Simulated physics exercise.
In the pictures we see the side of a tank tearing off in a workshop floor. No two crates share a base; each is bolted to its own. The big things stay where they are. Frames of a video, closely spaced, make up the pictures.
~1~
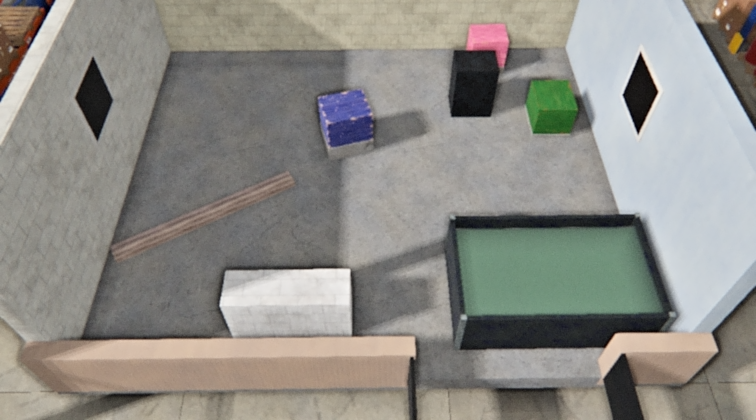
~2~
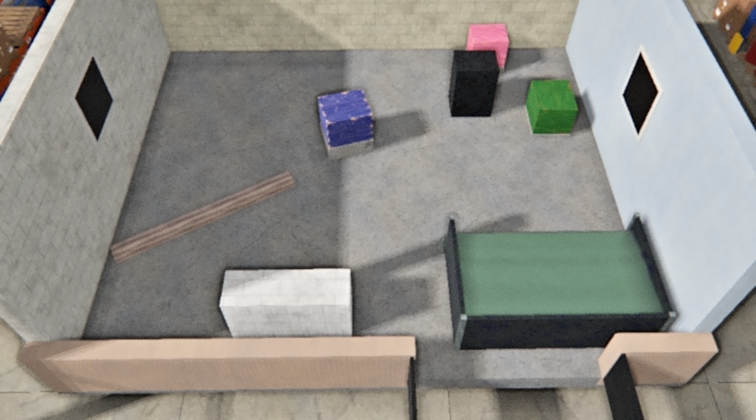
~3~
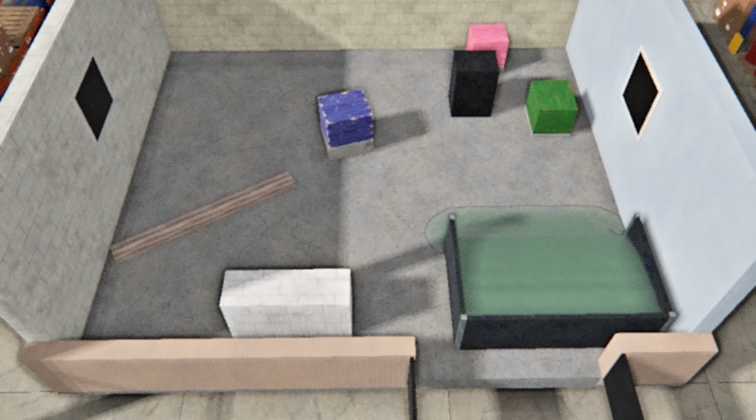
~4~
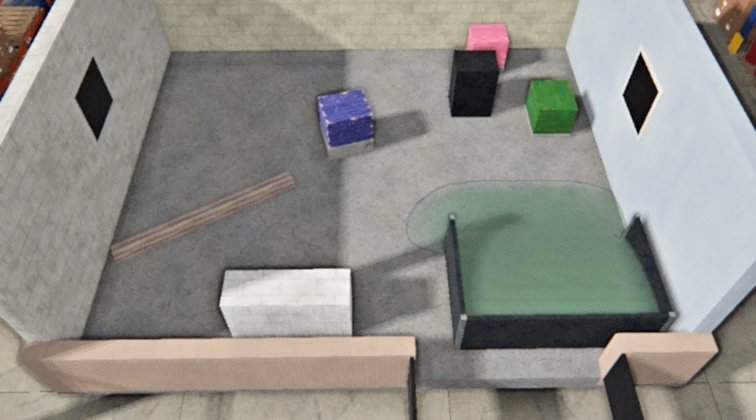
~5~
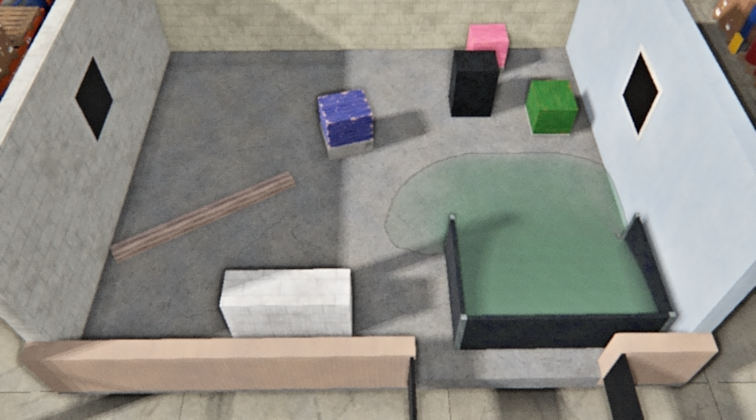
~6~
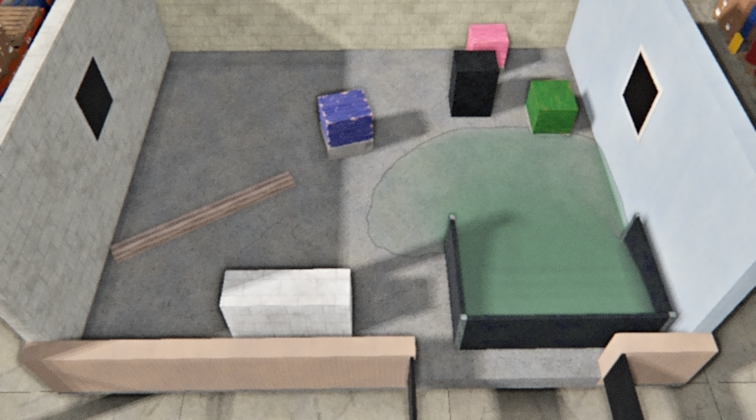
A dark tank's far side opens and green water spreads across the grey workshop floor.
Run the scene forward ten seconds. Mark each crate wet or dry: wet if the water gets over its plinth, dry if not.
Pink crate wet, green crate wet, blue crate dry.
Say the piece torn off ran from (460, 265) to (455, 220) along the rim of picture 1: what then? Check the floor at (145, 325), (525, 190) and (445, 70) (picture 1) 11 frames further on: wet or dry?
Point by point: Drenched, unwetted, unwetted.
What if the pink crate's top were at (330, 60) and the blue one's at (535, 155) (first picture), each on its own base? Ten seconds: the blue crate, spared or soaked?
Answer: Blue gets flooded.
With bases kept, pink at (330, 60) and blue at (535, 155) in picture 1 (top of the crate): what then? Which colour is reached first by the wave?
From the scene, I'd name the blue crate.
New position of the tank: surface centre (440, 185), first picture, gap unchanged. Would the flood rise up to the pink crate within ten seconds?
Pink crate: Overtopped.
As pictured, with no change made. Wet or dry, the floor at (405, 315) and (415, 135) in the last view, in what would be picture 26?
Going in order, I'd say clear for the first and drenched for the second.
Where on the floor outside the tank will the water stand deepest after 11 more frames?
I would choose the pixel (563, 52).
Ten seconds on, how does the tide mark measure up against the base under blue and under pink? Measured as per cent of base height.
Roughly 80 and 180 per cent respectively.
A moment on, water covers 35 % of the floor; the pink crate water round its plinth, the green crate water round its plinth, the blue crate water round its plinth.
Next, water covers 40 % of the floor; the pink crate water round its plinth, the green crate water round its plinth, the blue crate water round its plinth.
Then, water covers 55 % of the floor; the pink crate water round its plinth, the green crate water round its plinth, the blue crate water round its plinth.
Later, water covers 80 % of the floor; the pink crate water round its plinth, the green crate water round its plinth, the blue crate water round its plinth.
In the end, water covers 95 % of the floor; the pink crate was topped, the green crate was topped, the blue crate stayed above the water.
